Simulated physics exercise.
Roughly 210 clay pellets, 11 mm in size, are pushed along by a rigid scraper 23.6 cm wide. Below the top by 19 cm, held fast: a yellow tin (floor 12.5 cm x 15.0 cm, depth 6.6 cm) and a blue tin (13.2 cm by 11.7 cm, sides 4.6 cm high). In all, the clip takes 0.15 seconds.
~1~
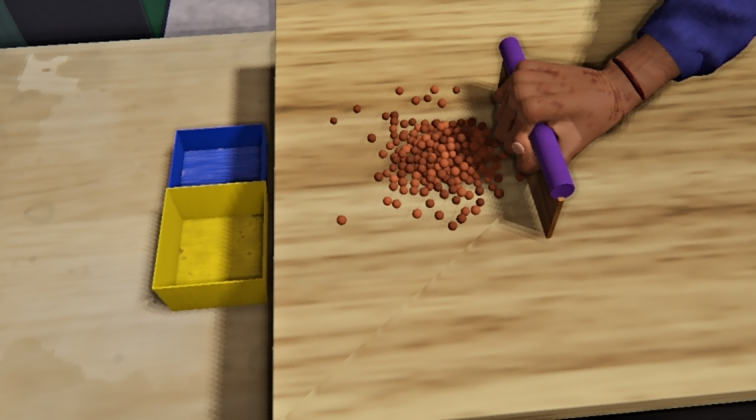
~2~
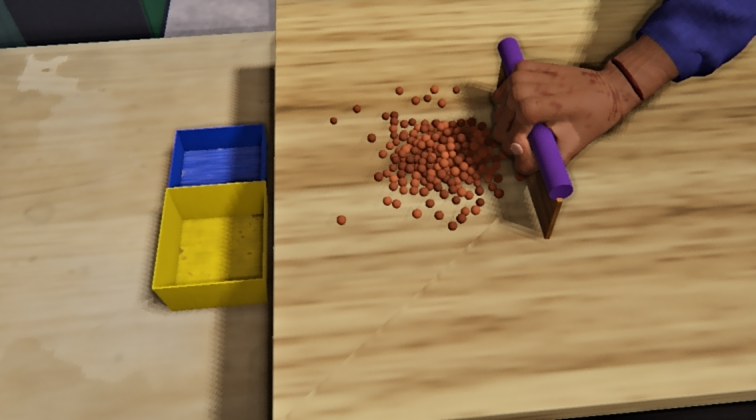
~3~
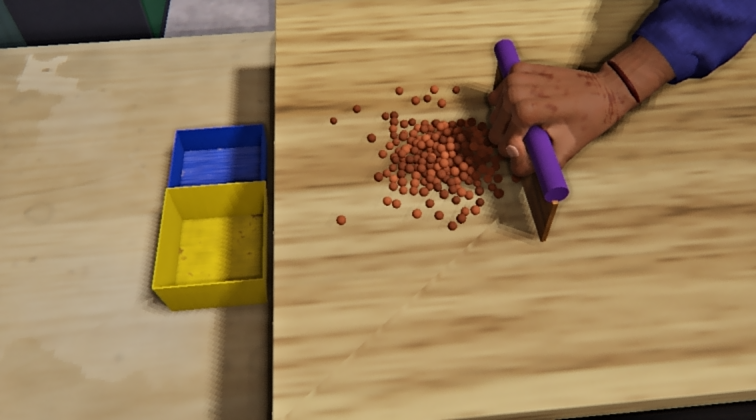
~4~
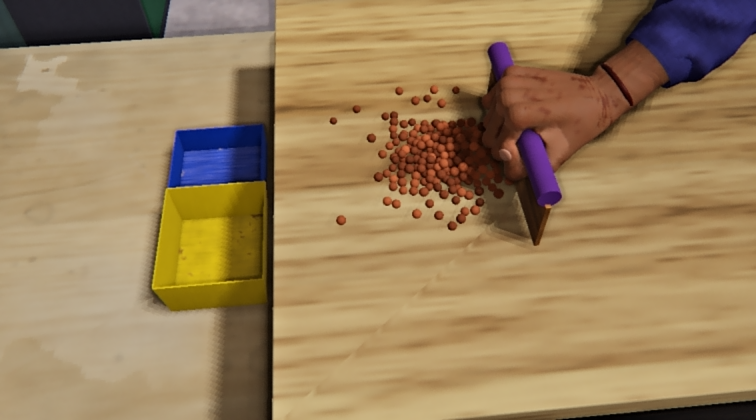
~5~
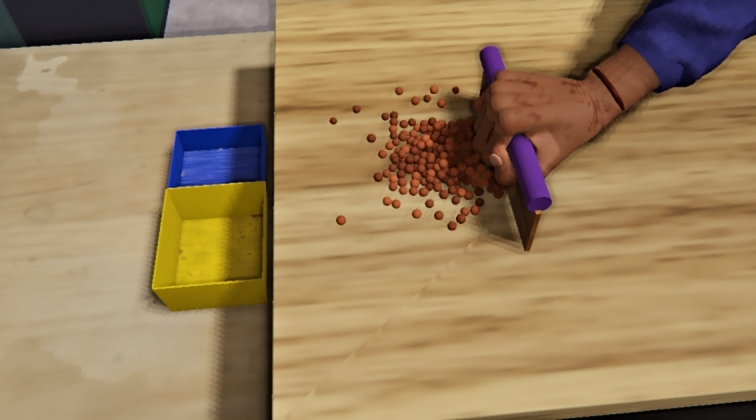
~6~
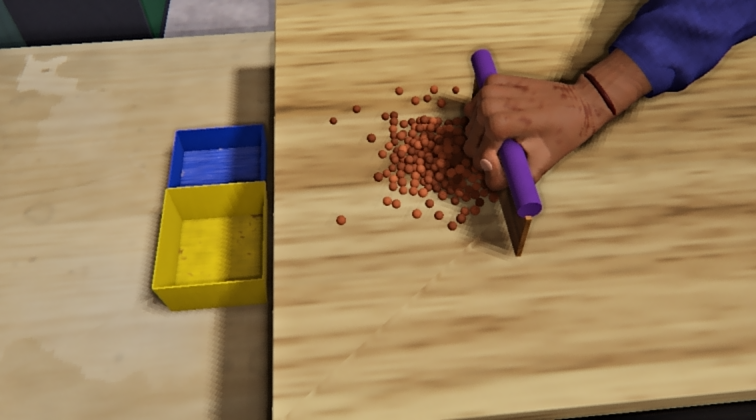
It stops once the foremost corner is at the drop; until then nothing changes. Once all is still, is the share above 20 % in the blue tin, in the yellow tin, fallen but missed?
In the blue tin: Below; in the yellow tin: Below; fallen but missed: Above.
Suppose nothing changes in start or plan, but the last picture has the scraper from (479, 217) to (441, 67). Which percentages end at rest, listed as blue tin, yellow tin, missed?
Blue tin 5 percent, yellow tin 65 percent, missed 25 percent.
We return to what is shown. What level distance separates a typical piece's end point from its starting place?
It works out at some 30 centimetres.
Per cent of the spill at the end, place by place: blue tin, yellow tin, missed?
Shares in per cent - blue tin: 0, yellow tin: 10, missed: 60.
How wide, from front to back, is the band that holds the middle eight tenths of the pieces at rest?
Estimate: Close to 28 cm.
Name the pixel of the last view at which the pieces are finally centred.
Close to (247, 328).
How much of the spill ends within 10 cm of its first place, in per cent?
About 20 per cent.
Then, 0.31 s after the last picture, scraper 18 cm from its start, spill 21 cm wide; still on top 100 %.
Then, 0.63 s after the last picture, scraper 31 cm from its start, spill 27 cm wide; off the edge, not caught 25 %, still on top 70 %.
Then, 0.90 s after the last picture, scraper 32 cm from its start, spill 31 cm wide; yellow tin 10 %, off the edge, not caught 60 %, still on top 30 %.
In the end, yellow tin 10 %, blue tin 0 %, fallen but missed 60 %, still on top 30 %.
